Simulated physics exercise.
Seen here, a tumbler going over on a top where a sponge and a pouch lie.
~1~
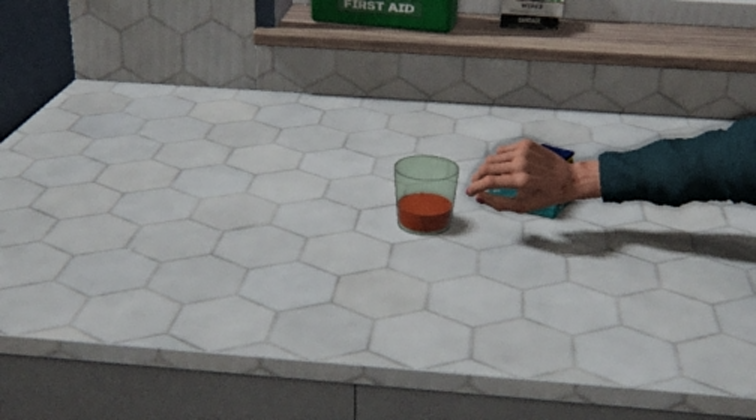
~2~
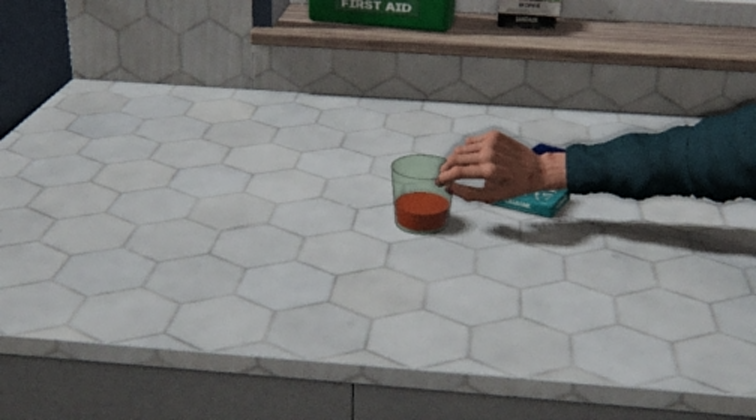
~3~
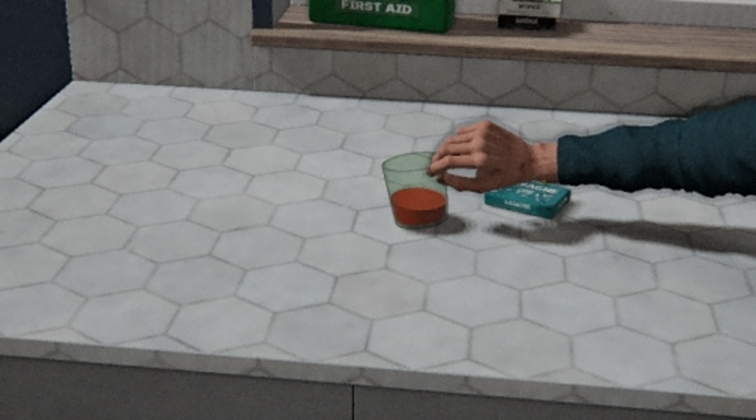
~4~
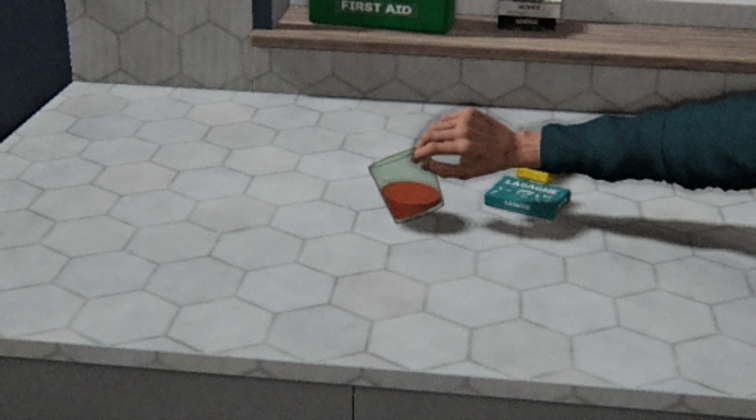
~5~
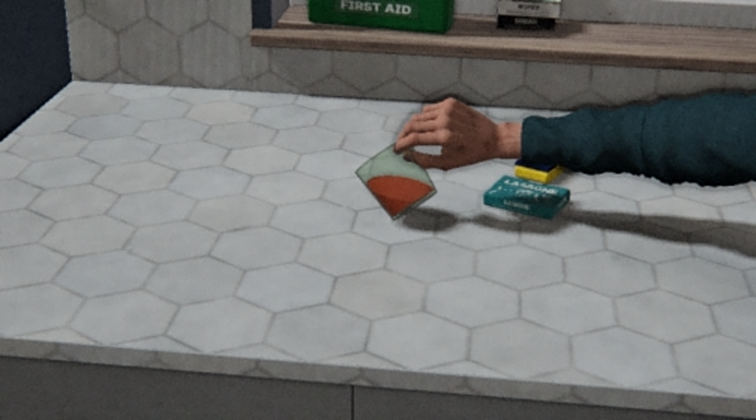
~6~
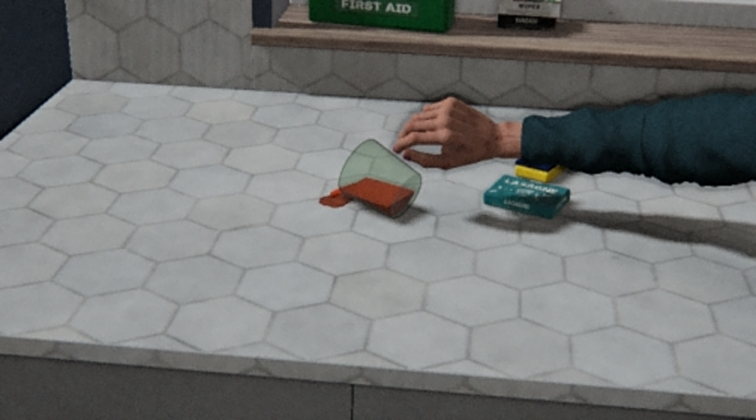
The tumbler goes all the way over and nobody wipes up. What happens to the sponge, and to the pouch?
The sponge escapes and the pouch escapes.
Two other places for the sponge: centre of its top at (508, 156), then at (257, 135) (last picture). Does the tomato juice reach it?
First it stays dry, then it is reached.
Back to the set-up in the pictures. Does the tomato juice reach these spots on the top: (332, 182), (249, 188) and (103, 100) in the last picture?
In turn: In the puddle, soaked, not reached.
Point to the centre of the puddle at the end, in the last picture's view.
Close to (231, 162).
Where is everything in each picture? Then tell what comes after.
In the first picture, it stands upright; tumbler (426, 194) about a third full; sponge (547, 155); pouch (531, 189).
In the second picture, it is being nudged; tumbler about a third full, surface at (422, 204).
In the third picture, it is being nudged; tumbler (418, 189) about a third full; pouch (528, 190).
In the fourth picture, it is being nudged; tumbler (408, 183) tipped 30°; sponge (544, 157).
In the fifth picture, it is being nudged; tumbler (398, 179) tipped 45°.
In the sixth picture, it is falling; tumbler (380, 180) tipped 75°; sponge (544, 156); pouch (528, 190).
Next, the puddle covers about as much as a plate; the sponge is clear of it; the pouch is clear of it.
After that, the puddle covers about as much as a tray; the sponge is clear of it; the pouch is clear of it.
Finally, the puddle covers about as much as a tray; the sponge is clear of it; the pouch is clear of it.
